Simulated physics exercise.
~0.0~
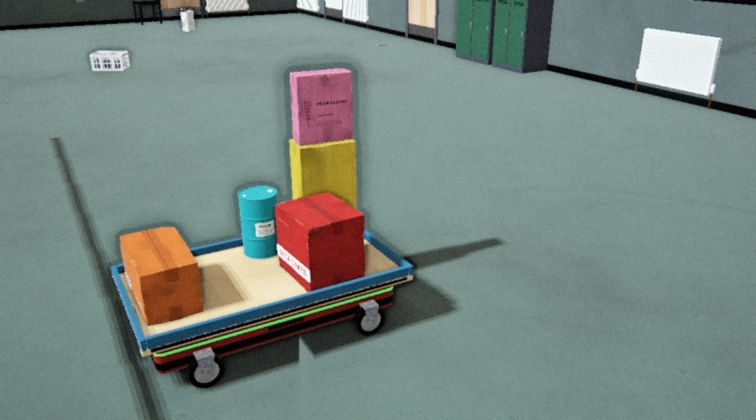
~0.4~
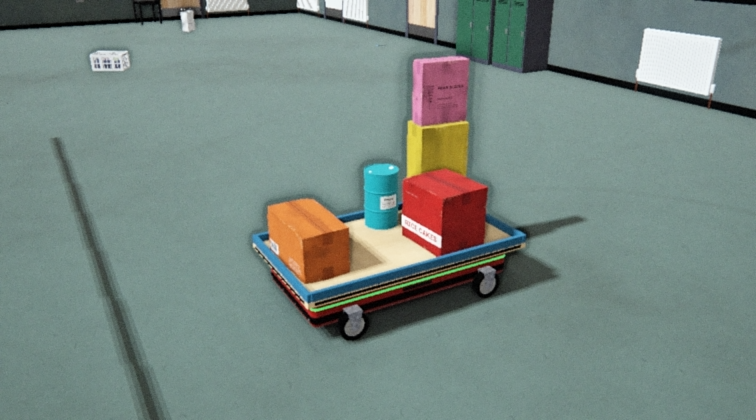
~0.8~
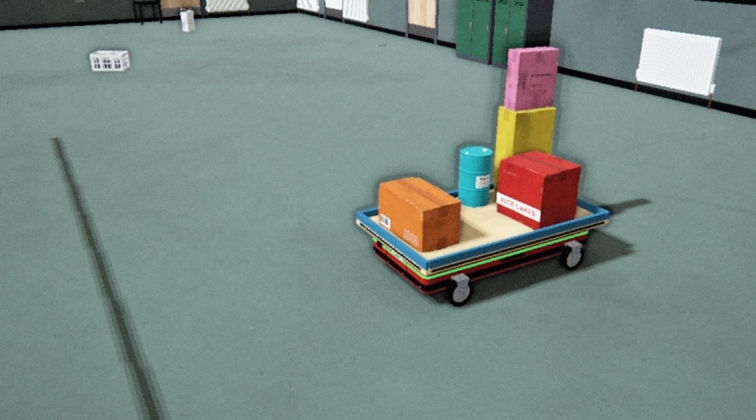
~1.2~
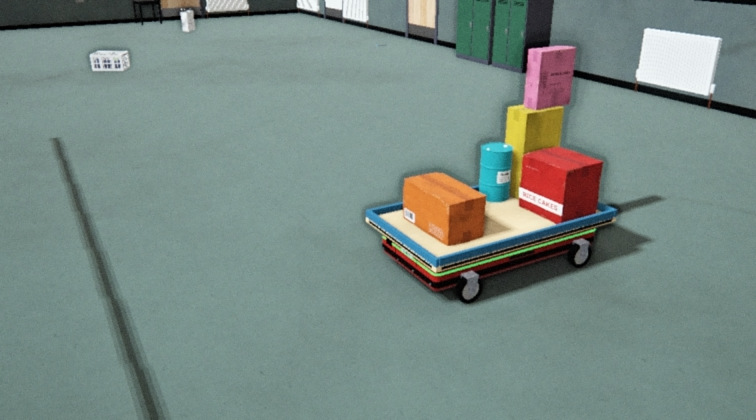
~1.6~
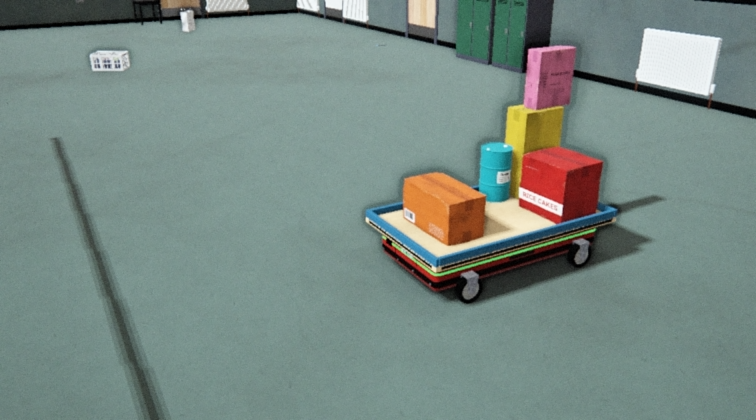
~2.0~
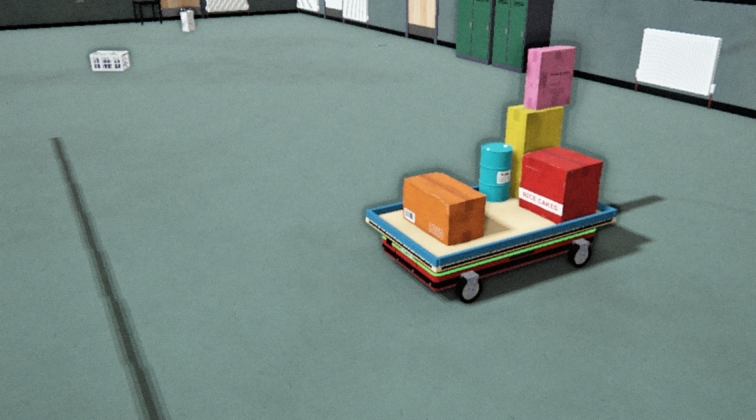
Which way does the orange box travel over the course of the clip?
The orange box moves to the right, riding on the cart and sliding a little further on the deck as the cart stops.
